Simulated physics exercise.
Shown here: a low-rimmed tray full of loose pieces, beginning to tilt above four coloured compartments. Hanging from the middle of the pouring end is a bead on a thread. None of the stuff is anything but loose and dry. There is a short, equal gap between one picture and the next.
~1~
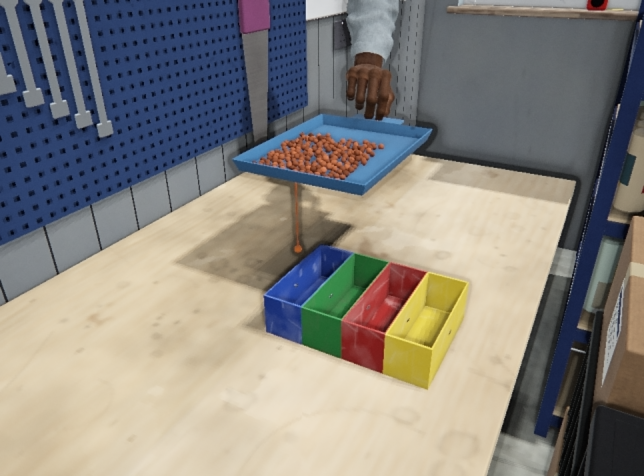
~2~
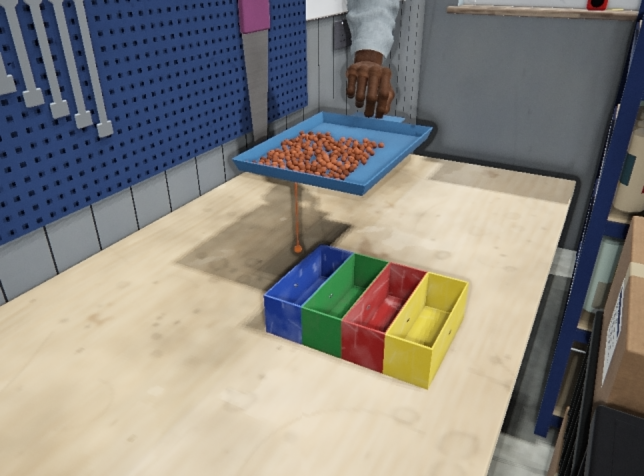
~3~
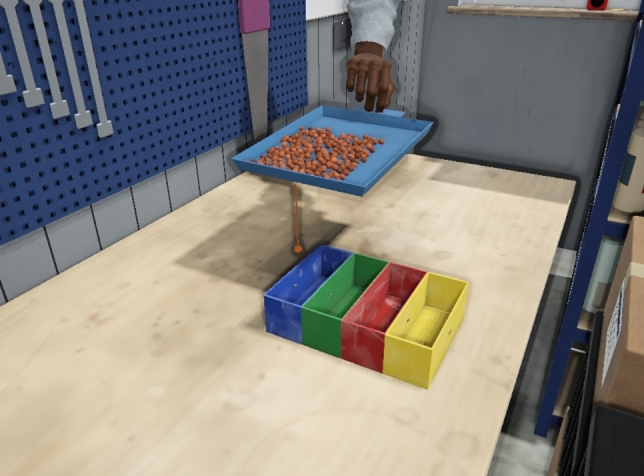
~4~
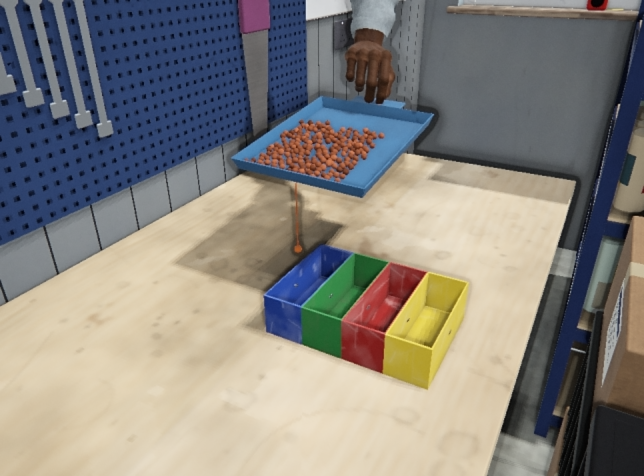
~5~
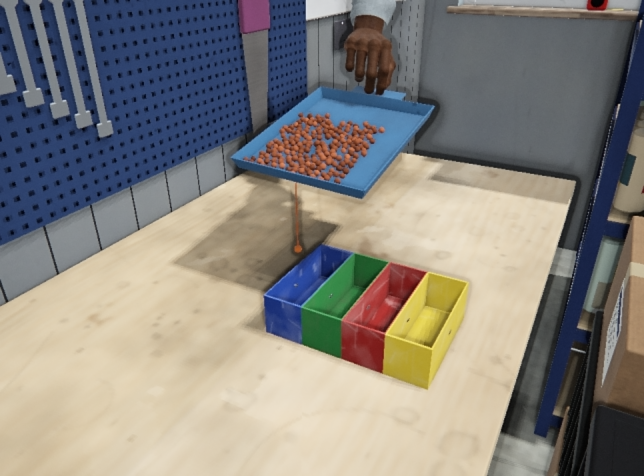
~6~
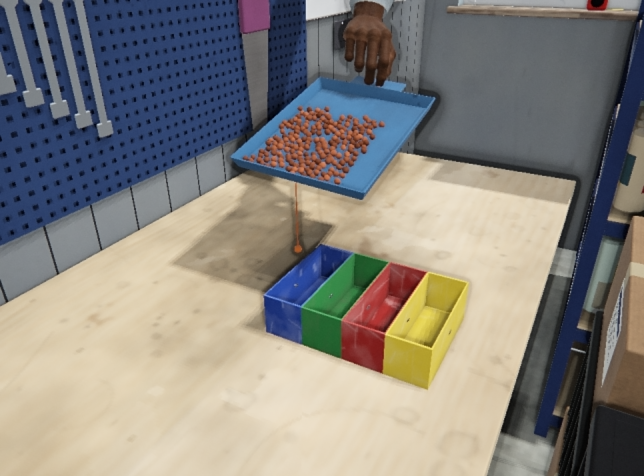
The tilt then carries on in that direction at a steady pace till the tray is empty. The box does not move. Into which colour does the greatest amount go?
The greatest amount goes into green.
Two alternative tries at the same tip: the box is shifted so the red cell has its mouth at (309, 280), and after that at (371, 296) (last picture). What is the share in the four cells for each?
Close to 100 %, followed by close to 80 %.
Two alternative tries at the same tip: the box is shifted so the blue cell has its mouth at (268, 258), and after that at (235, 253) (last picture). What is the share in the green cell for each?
Close to 20 in a hundred, then close to 10 in a hundred.
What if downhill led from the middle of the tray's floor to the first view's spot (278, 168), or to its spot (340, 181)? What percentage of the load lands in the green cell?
First some 0, then 60 per cent.
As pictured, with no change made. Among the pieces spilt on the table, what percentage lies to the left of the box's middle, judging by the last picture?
Share to the left: Near 100 per cent.
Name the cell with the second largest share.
That blue cell.
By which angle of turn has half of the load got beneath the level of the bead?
105 degrees.
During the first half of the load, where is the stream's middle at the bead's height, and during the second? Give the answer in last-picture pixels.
Near (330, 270) to start, and near (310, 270) afterwards.
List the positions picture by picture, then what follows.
Corners of the pouring end at (238, 158) and (362, 182), level; middle of the load at (318, 153), clay pellets; bead on its thread at (298, 249); blue cell at (283, 316); green cell at (322, 329); red cell at (363, 343); yellow cell at (407, 358), in the first frame.
Corners of the pouring end at (238, 158) and (362, 183), level; middle of the load at (318, 152), in the second frame.
Corners of the pouring end at (238, 158) and (362, 184), tipped barely, lowest at the right corner; middle of the load at (318, 150), in the third frame.
Corners of the pouring end at (238, 157) and (362, 185), tipped a little, lowest at the right corner; middle of the load at (317, 146), in the fourth frame.
Corners of the pouring end at (237, 156) and (362, 187), tipped a little, lowest at the right corner; middle of the load at (317, 143), in the fifth frame.
Corners of the pouring end at (237, 155) and (362, 189), tipped a little, lowest at the right corner; middle of the load at (316, 140); blue cell at (283, 316); green cell at (322, 329); red cell at (363, 343); yellow cell at (407, 358), in the sixth frame.
Soon, tray tipped steeply; nearly all on the tray; a stray few falling or outside the box.
A while on, tray tipped past a quarter turn; about a third on the tray; about a quarter in the green cell; a small part in the blue cell; a stray few in the red cell; about a third falling or outside the box.
Towards the end, tray tipped past a quarter turn; about half in the green cell; about a quarter in the blue cell; a small part in the red cell; a stray few in the yellow cell; about a quarter falling or outside the box.
Finally, tray tipped past a quarter turn; about half in the green cell; about a quarter in the blue cell; a small part in the red cell; a stray few in the yellow cell; about a quarter outside the box.
